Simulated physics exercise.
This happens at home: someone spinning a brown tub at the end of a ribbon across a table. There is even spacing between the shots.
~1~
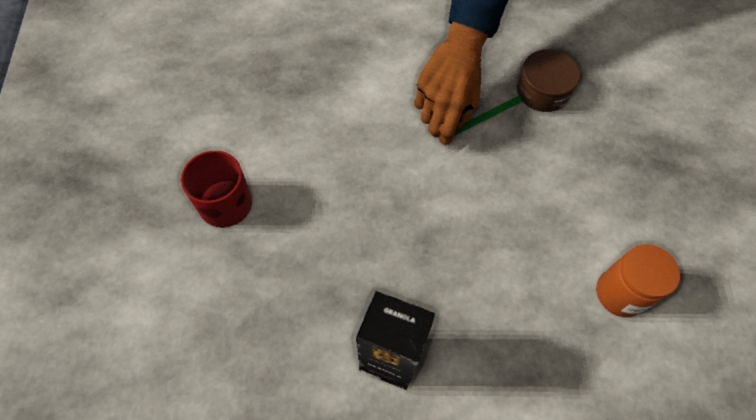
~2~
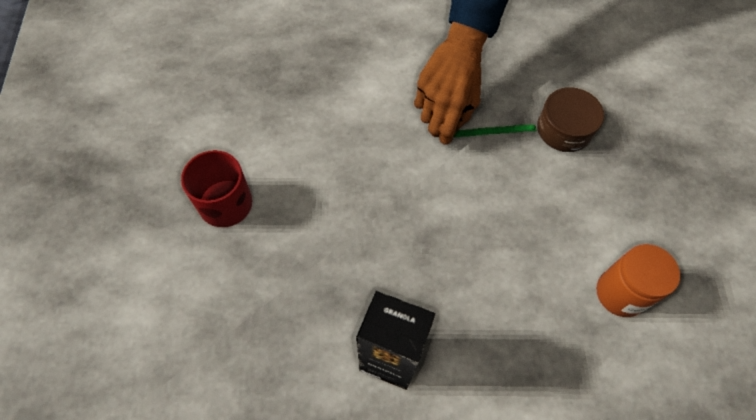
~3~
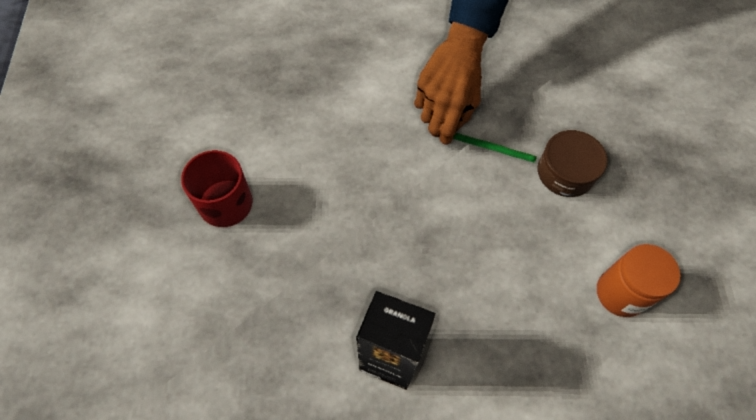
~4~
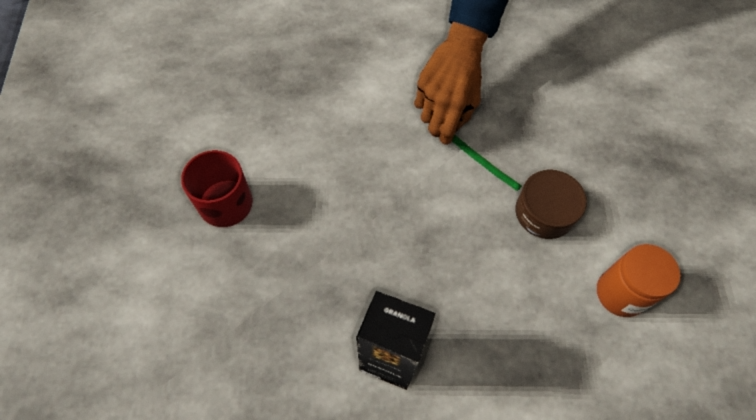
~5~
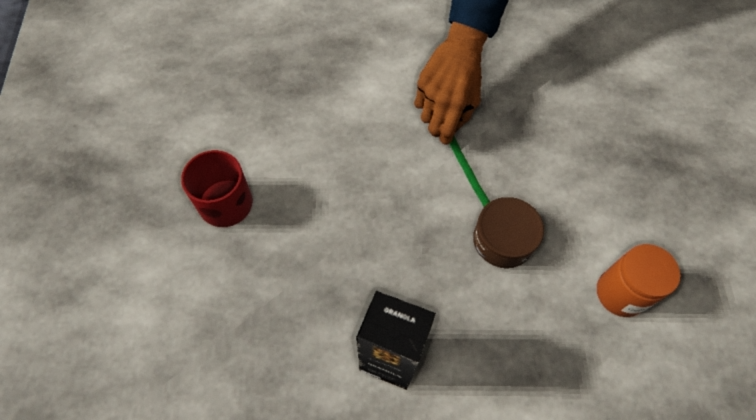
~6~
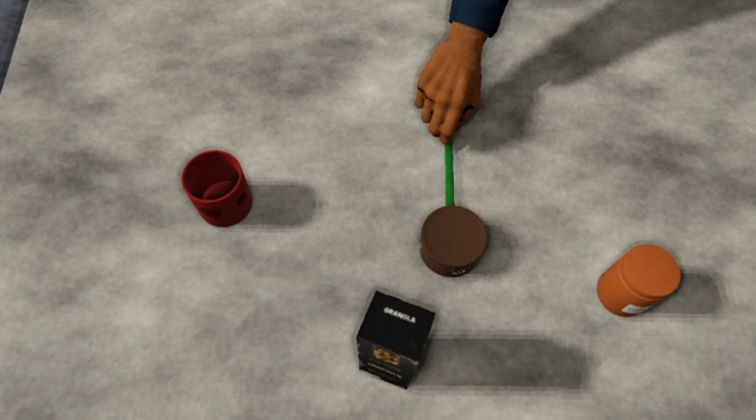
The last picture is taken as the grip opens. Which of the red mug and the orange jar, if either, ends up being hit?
Here is how it goes: The red mug is struck by it; the orange jar is left alone.
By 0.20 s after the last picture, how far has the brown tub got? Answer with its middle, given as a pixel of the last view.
At about (268, 204).
Then, 0.08 s later than the last view, tub near (345, 223).
Then, 0.20 s later than the last view, tub near (268, 204); red mug pushed aside.
Finally, tub near (264, 204); red mug pushed aside. The red mug is struck and the orange jar remains clear.
